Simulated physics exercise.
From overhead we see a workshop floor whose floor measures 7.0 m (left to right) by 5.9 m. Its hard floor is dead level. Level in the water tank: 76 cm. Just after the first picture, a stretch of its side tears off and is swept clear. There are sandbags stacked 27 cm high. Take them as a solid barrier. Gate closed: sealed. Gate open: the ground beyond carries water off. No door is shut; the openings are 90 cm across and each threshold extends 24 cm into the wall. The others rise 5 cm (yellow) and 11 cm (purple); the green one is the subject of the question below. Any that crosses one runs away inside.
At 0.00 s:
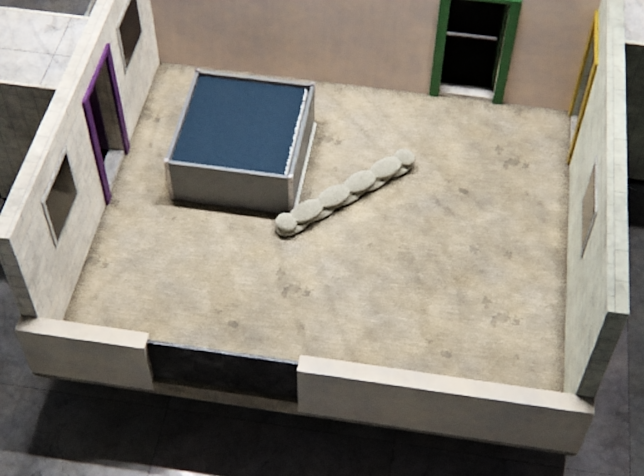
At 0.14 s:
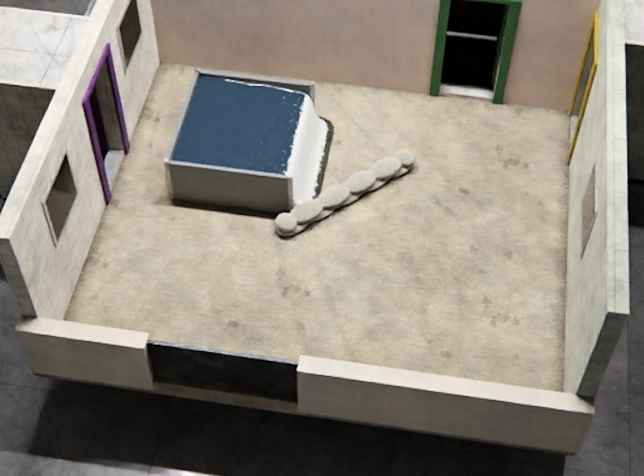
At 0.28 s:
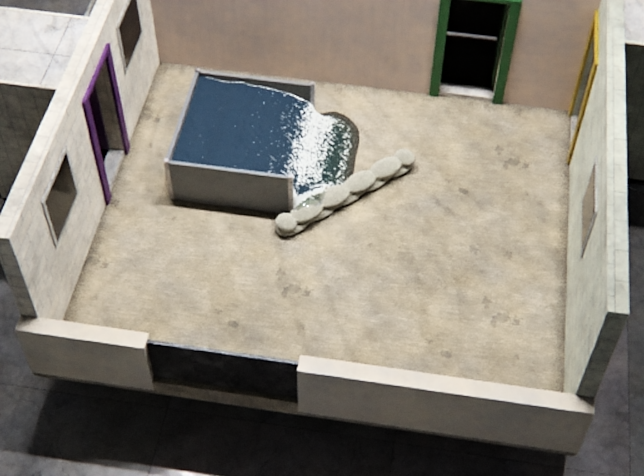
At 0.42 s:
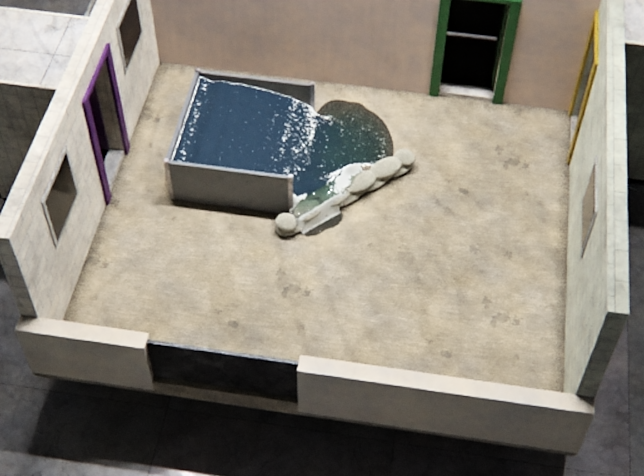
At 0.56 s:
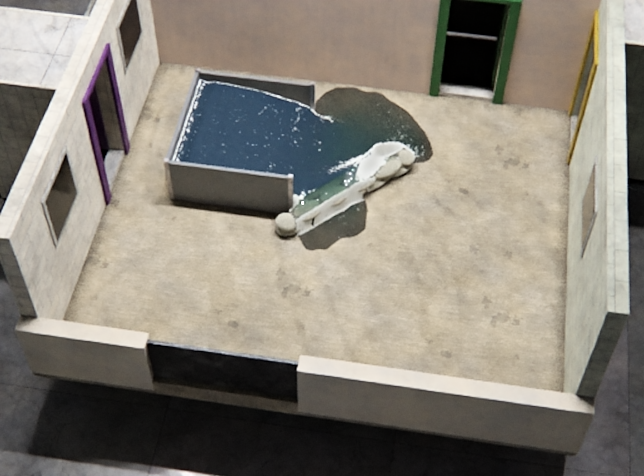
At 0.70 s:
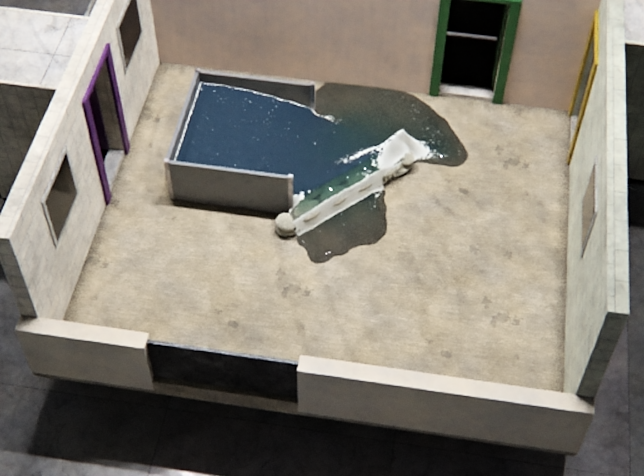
Water pours from the right side of a raised rectangular tank onto a pale workshop floor, meets a diagonal row of sandbags, washes over it, and spreads around it in a dark, irregular puddle while the tank's level lowers slightly.
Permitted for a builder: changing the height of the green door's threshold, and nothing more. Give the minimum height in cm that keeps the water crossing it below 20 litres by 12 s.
28 cm.
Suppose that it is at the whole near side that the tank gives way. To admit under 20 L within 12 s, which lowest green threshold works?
It needs to be about 7.0 cm high.
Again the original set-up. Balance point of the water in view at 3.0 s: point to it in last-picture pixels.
It lies near (362, 153) in the last picture.
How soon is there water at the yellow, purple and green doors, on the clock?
It arrives at the yellow door at 1.2 s, the purple door at 5.0 s and the green door at 0.9 s.
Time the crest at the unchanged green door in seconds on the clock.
Crest at t of about 1.8 s.
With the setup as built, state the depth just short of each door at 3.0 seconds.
In cm - yellow: 28, purple: 0, green: 16.
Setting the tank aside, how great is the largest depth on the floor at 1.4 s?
Up to some 43 centimetres, I'd say.
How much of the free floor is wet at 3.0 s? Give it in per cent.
About 40 per cent.
After 1.4 s water covers 35 % of the floor, deepest (43 cm) near (311, 201); 16 cm at the green door, 16 litres in over its 8 cm threshold.
After 3.0 s water covers 40 % of the floor, deepest (32 cm) near (562, 131); 16 cm at the green door, 165 litres in over its 8 cm threshold.
After 12.0 s water covers 95 % of the floor, deepest (8 cm) near (102, 250); 6 cm at the green door, 199 litres in over its 8 cm threshold.
At the green door as built, the water arrived by 1.0 s and peaked near 25 cm at 1.8 s.
Run again over the same 12 s with other heights there, 37 litres in over 24.5 cm, 7 litres over 33 cm. The limit of 20 litres is kept from about 28 cm up.
